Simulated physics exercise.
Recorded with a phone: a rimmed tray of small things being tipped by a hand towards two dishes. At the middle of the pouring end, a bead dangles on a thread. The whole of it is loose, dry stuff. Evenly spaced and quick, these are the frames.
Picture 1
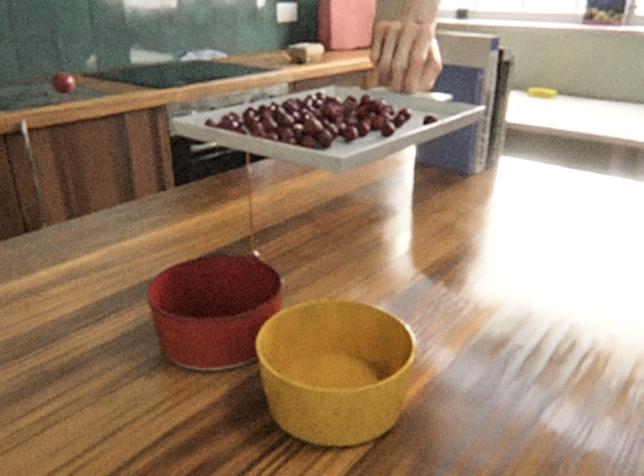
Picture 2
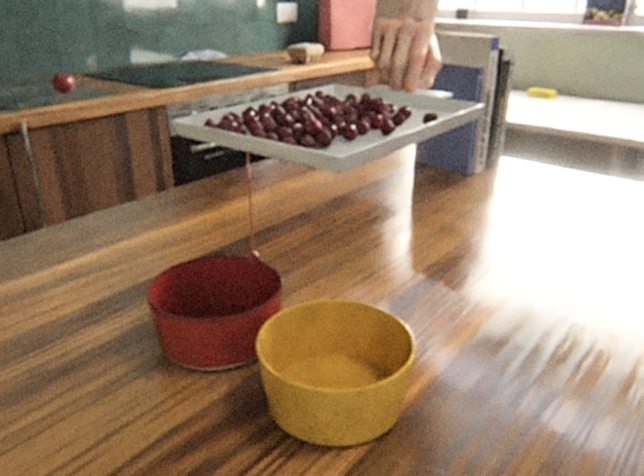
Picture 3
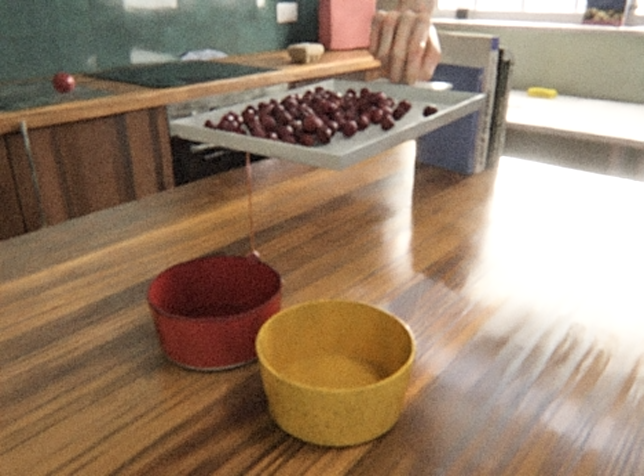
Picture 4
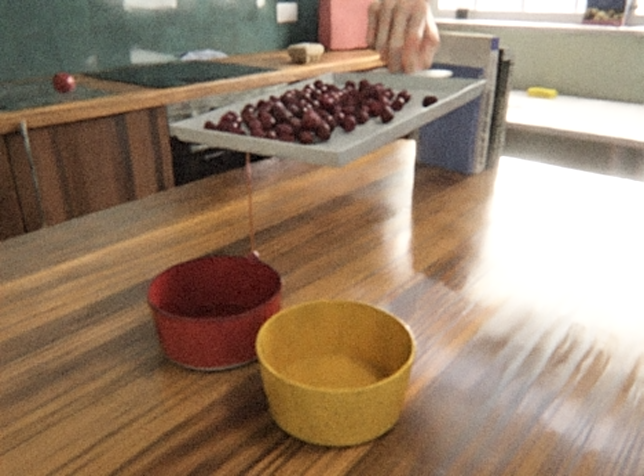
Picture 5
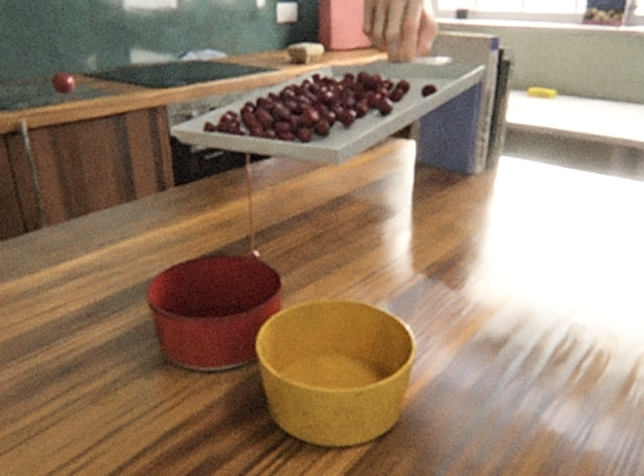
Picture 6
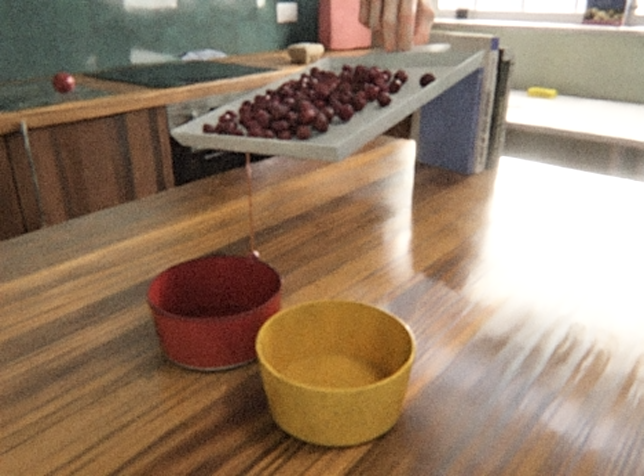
A hand gradually tilting a pale tray of dark red cherries toward its left corner, above red and yellow bowls.
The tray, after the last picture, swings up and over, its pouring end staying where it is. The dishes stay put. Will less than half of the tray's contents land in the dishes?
Yes: Caught: Below half.
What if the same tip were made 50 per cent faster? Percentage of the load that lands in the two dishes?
Near 40 in a hundred.
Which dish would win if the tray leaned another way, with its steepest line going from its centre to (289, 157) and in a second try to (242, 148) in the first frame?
For the first place it's the right-side dish, for the second the left-side dish.
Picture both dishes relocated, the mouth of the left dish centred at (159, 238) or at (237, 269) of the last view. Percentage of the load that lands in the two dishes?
First position: Some 80 %; second position: Some 40 %.
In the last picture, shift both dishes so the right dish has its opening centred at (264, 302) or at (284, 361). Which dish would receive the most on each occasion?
Result, first place: The lefthand one; second place: The lefthand one.
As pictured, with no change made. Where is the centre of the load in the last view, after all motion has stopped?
Close to (171, 309) in the last picture.
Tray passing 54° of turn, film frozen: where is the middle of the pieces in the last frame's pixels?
The middle of the load sits near (249, 89).
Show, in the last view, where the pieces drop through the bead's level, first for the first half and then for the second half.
Early half: (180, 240); late half: (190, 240).
Shortly afterwards, tray tipped steeply; the whole lot on the tray.
Next, tray tipped right over; near a third on the tray; a little in the left dish; near a quarter outside both; near a quarter in the air.
Some moments later, tray tipped past a quarter turn; near a third in the left dish; near two thirds outside both.
In the end, tray tipped past a quarter turn; none at all in the right dish; near a third in the left dish; near two thirds outside both.
